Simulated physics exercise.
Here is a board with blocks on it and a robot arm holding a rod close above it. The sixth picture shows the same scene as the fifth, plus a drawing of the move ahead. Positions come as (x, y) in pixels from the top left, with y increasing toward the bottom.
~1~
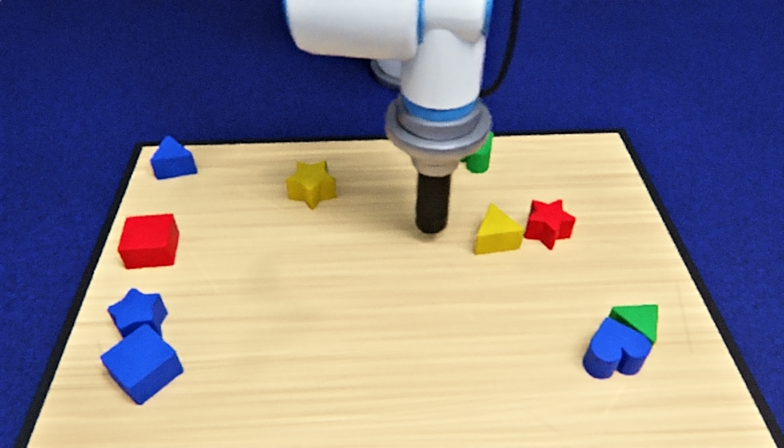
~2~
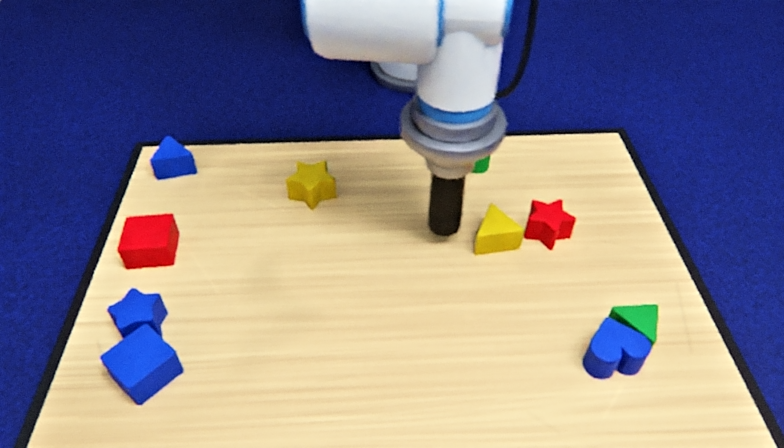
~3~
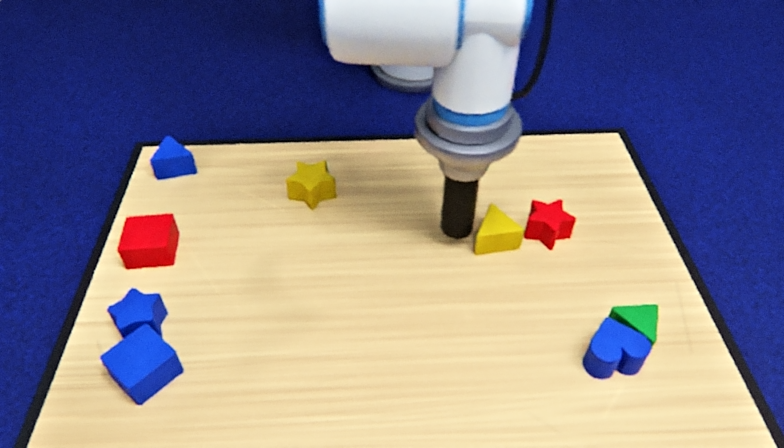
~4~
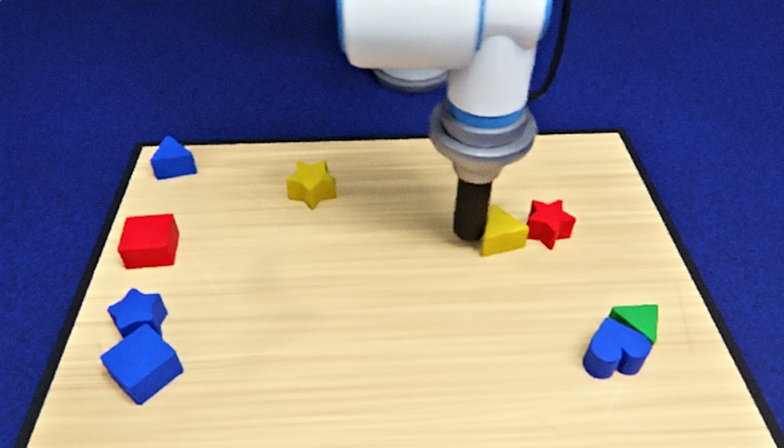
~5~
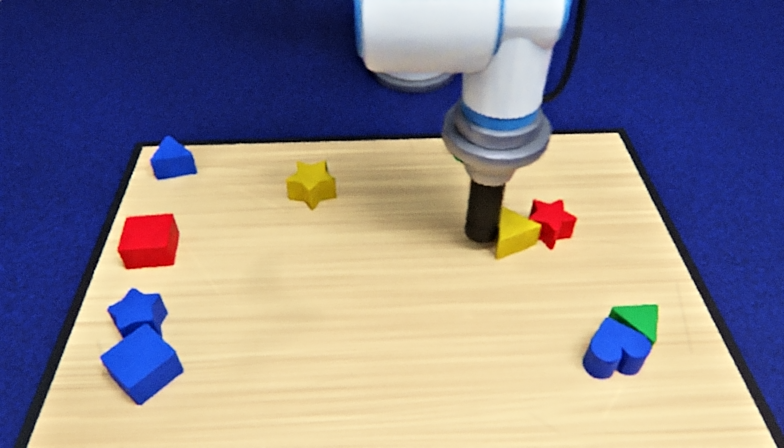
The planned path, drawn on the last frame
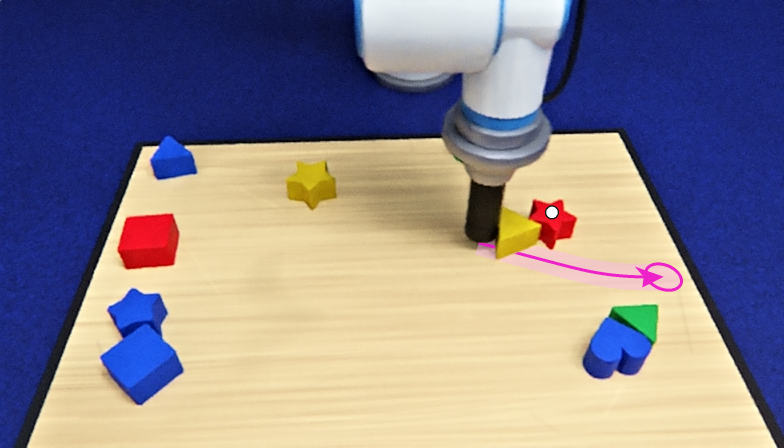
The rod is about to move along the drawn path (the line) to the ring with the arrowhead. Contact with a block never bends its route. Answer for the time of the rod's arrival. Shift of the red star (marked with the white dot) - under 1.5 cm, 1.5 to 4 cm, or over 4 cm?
Moves 1.5 to 4 cm.
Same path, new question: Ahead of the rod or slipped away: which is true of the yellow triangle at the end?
It slides aside on the way.
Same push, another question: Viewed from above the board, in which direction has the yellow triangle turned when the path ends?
Counterclockwise rotation.
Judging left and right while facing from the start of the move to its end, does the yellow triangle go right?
No - that is not the case.
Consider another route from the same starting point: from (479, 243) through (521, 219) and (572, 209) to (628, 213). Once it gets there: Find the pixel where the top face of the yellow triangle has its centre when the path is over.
It comes to (540, 223).
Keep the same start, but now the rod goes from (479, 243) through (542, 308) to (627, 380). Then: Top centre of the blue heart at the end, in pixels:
Its top centre lands on (682, 383).
Path on the board, from (479, 243) over (538, 259) and (600, 273) to (664, 277); the dot is on the red star.
The first path, step by step. One third of the way, rod (542, 248); yellow triangle (572, 230), turned 45° anticlockwise; red star (576, 204), turned 35° anticlockwise.
Two thirds of the way, rod (605, 263); yellow triangle (602, 229), turned 80° anticlockwise; red star (579, 202), turned 60° anticlockwise.
At the end, rod (669, 266); yellow triangle (605, 229), turned 85° anticlockwise; red star (579, 202), turned 60° anticlockwise; green triangle in place.
